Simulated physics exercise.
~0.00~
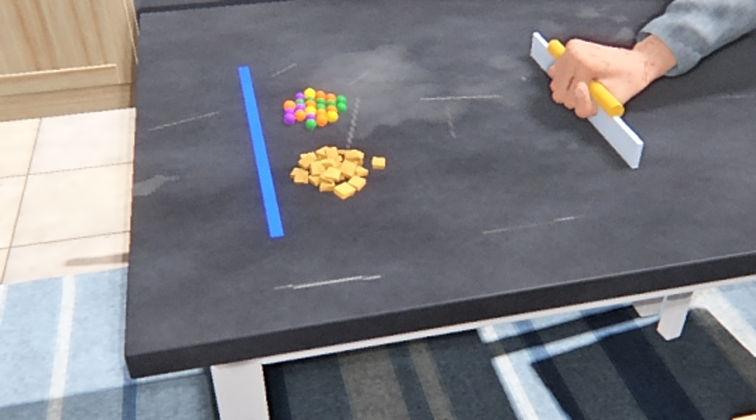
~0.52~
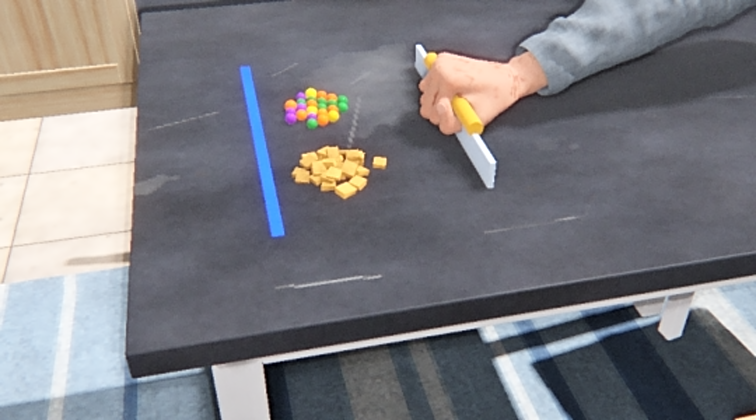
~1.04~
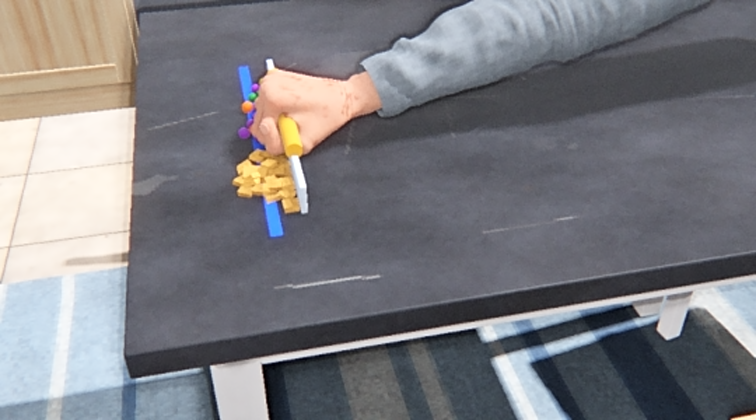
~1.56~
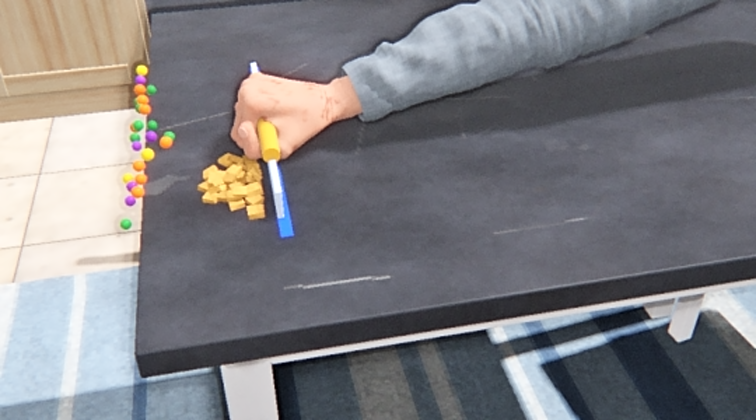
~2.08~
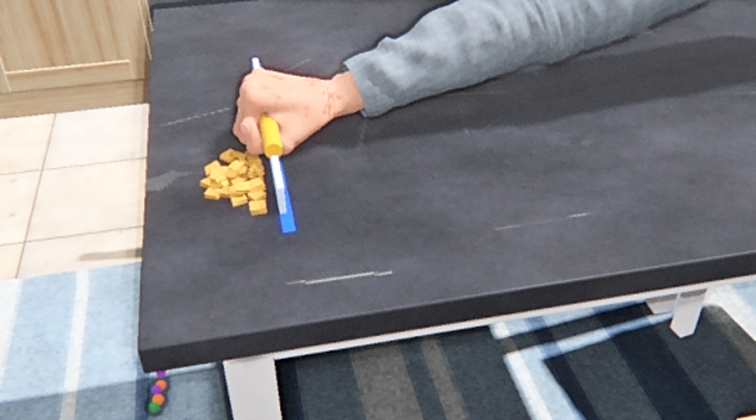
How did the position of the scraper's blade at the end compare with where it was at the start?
It began over on the right side of the table, well away from the two piles, and ended much farther left, resting at the blue tape.
